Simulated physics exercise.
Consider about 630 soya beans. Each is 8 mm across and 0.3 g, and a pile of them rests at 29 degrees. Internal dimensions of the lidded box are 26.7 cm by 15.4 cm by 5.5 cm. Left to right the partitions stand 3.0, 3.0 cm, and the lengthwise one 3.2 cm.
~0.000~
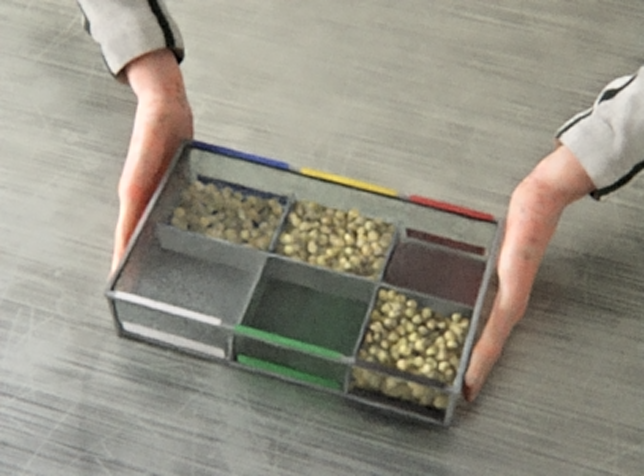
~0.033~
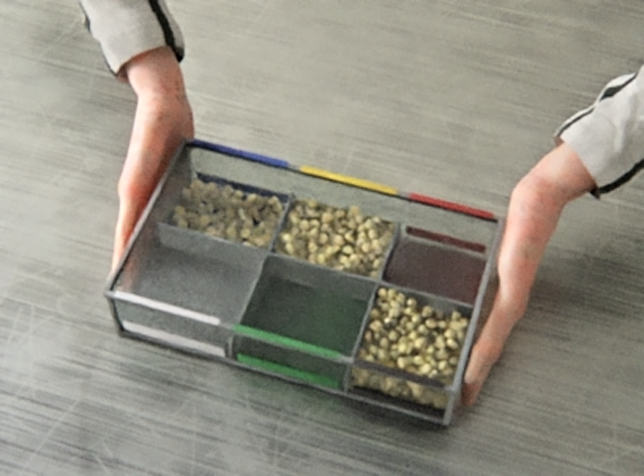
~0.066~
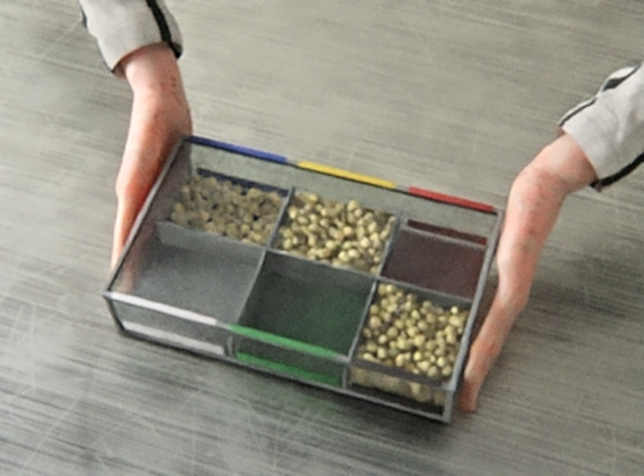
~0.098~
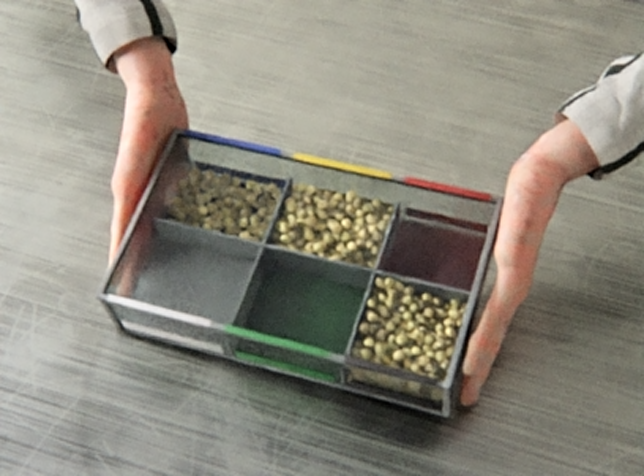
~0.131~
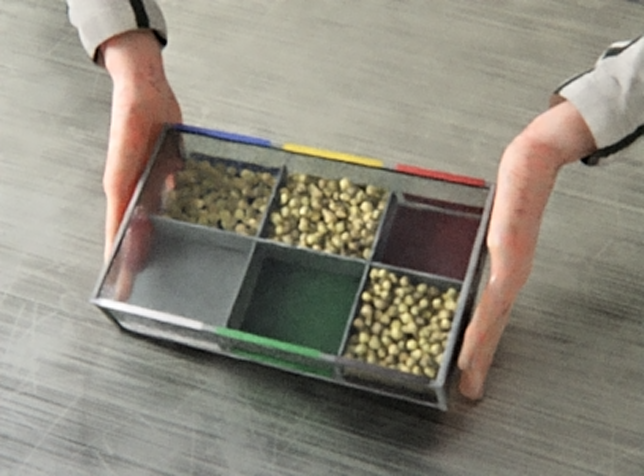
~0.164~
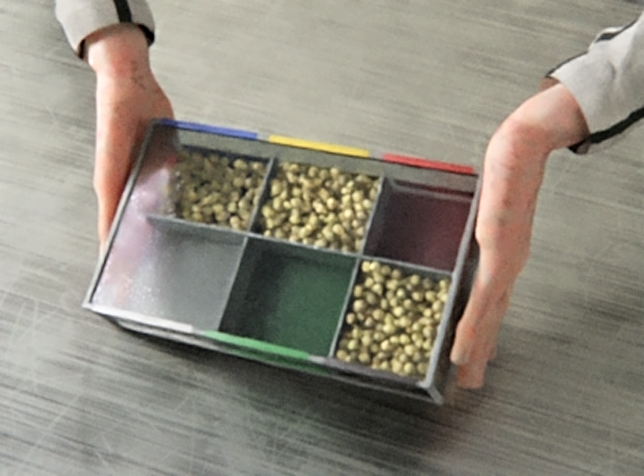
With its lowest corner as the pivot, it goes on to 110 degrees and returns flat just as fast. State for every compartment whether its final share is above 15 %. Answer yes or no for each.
Red: No, blue: No, green: Yes, yellow: No, white: Yes, black: Yes.
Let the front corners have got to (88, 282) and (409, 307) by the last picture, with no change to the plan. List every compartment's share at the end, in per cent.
Red 0; blue 45; green 5; yellow 5; white 45; black 0.
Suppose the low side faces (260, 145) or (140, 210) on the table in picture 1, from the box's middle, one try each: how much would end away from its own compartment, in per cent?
That would be close to 50 per cent and then close to 70 per cent.
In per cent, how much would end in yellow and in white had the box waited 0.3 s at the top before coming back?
In that case yellow keeps 0% and white keeps 55%.
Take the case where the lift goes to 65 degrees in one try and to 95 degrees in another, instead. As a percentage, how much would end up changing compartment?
Roughly 35 percent for the first try and 60 percent for the second.
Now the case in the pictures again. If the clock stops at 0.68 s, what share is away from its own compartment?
Estimate: Some 40 %.
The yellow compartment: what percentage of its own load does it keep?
Something like 10 in a hundred.
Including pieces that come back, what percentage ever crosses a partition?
70 %, roughly.
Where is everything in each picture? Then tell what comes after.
The first frame shows box tilt 0 degrees, front corners at (110, 292) and (454, 388); blue 20 %, yellow 40 %, black 40 %.
The second frame shows box tilt 1 degrees, front corners at (110, 292) and (453, 388).
The third frame shows box tilt 4 degrees, front corners at (107, 293) and (450, 386), lowest corner left front.
The fourth frame shows box tilt 8 degrees, front corners at (103, 295) and (445, 384), lowest corner left front.
The fifth frame shows box tilt 15 degrees, front corners at (97, 299) and (437, 382), lowest corner left front.
The sixth frame shows box tilt 22 degrees, front corners at (90, 304) and (426, 382), lowest corner left front; blue 20 %, yellow 40 %, black 40 %. The box's pace is about 205 degrees a second.
After 0.68 s, tilt 109 degrees; blue 15 %, green 20 %, yellow 20 %, white 15 %, black 30 %.
After 1.02 s, tilt 46 degrees; blue 5 %, green 20 %, yellow 5 %, white 50 %, black 25 %.
After 1.45 s, tilt 0 degrees; blue 5 %, green 20 %, yellow 5 %, white 50 %, black 25 %.
At rest (2.1 s), red 0 %, blue 5 %, green 20 %, yellow 5 %, white 50 %, black 25 %.
